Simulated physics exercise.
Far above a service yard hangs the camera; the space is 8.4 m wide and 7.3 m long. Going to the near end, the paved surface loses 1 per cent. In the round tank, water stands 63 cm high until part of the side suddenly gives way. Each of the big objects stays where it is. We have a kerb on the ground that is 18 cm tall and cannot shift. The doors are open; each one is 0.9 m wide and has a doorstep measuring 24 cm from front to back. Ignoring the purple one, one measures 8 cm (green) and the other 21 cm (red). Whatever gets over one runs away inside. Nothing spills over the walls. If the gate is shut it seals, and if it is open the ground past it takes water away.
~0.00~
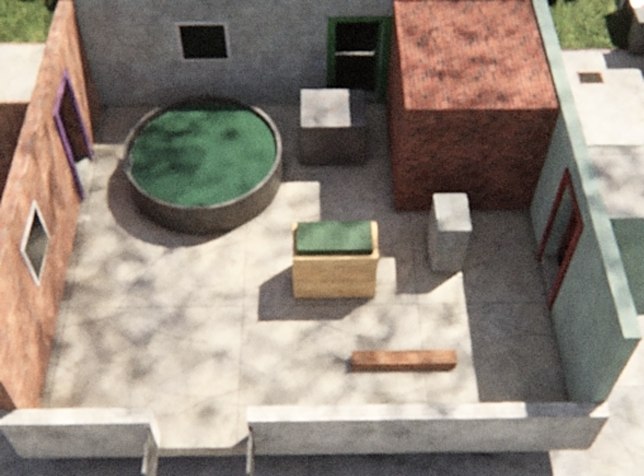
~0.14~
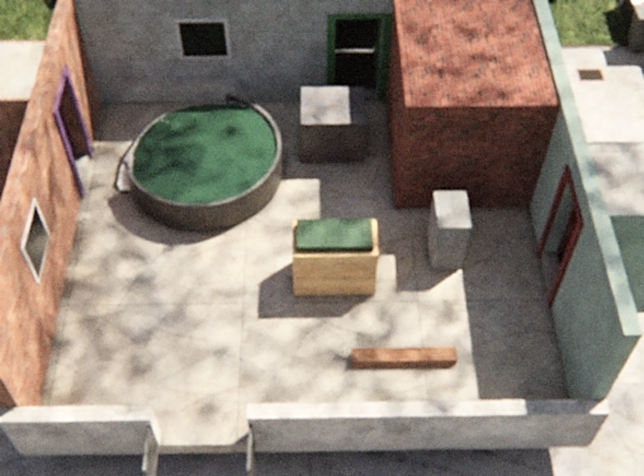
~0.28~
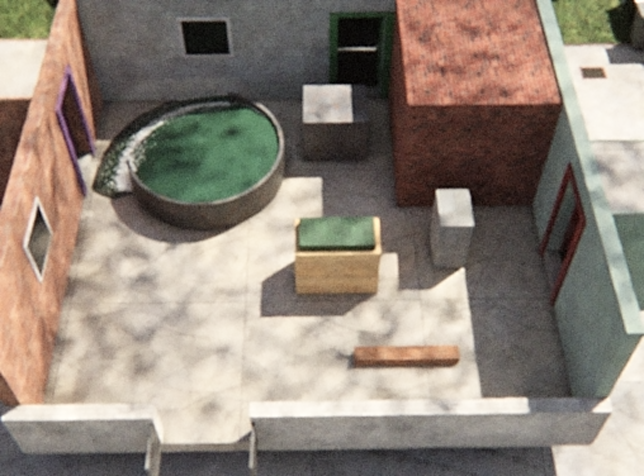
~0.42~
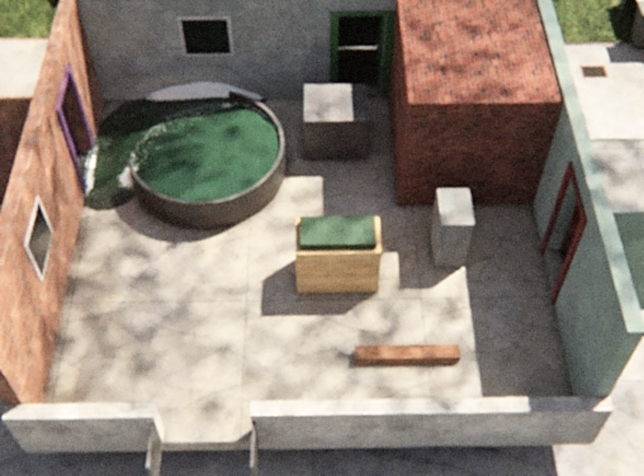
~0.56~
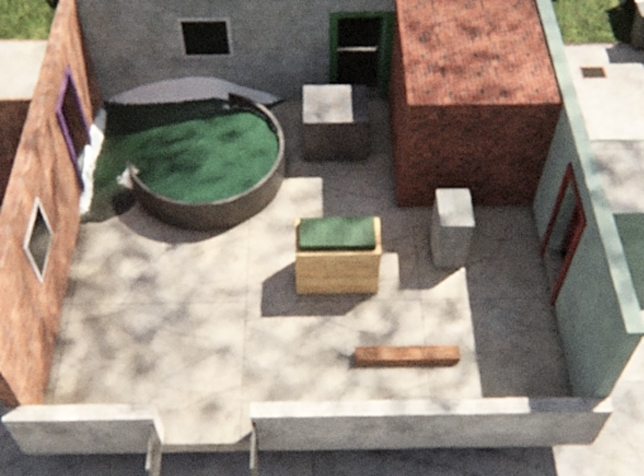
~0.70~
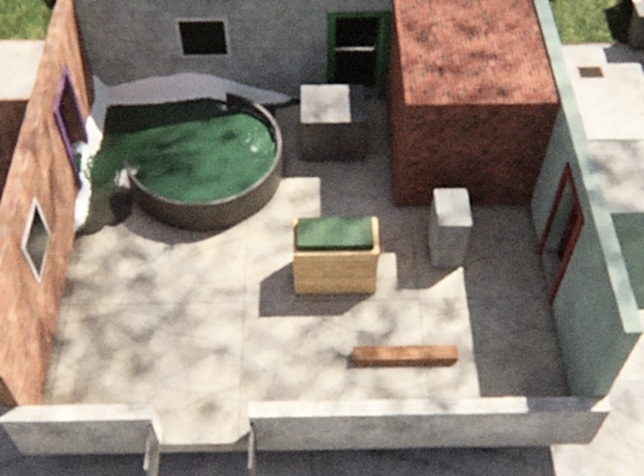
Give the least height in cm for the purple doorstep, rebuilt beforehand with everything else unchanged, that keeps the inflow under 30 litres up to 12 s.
Close to 34 cm is just enough.
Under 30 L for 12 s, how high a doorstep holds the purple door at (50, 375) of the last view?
Around 8.0 cm would do it.
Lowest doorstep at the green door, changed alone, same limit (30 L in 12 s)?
Green: Roughly 12.5 cm.
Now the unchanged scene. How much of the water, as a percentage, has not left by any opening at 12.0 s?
Remaining share: Around 76 %.
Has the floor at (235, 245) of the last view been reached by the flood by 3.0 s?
It is not reached.
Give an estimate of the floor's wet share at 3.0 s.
Roughly 35 percent.
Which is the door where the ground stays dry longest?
That one's the red door.
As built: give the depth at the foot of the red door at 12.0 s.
About 3.5 centimetres deep.
After 1.4 s water covers 15 % of the floor, deepest (62 cm) near (100, 110); 30 cm at the purple door, 105 litres in over its 11 cm doorstep.
After 3.0 s water covers 35 % of the floor, deepest (36 cm) near (84, 191); 29 cm at the purple door, 338 litres in over its 11 cm doorstep.
After 12.0 s water covers 90 % of the floor, deepest (13 cm) near (88, 170); 13 cm at the purple door, 528 litres in over its 11 cm doorstep.
At the purple door as built, the water arrived by 0.5 s and peaked near 35 cm at 2.0 s.
Run again over the same 12 s with other heights there, 70 litres in over 29.5 cm, 9 litres over 39.5 cm. The limit of 30 litres is kept from about 34 cm up.
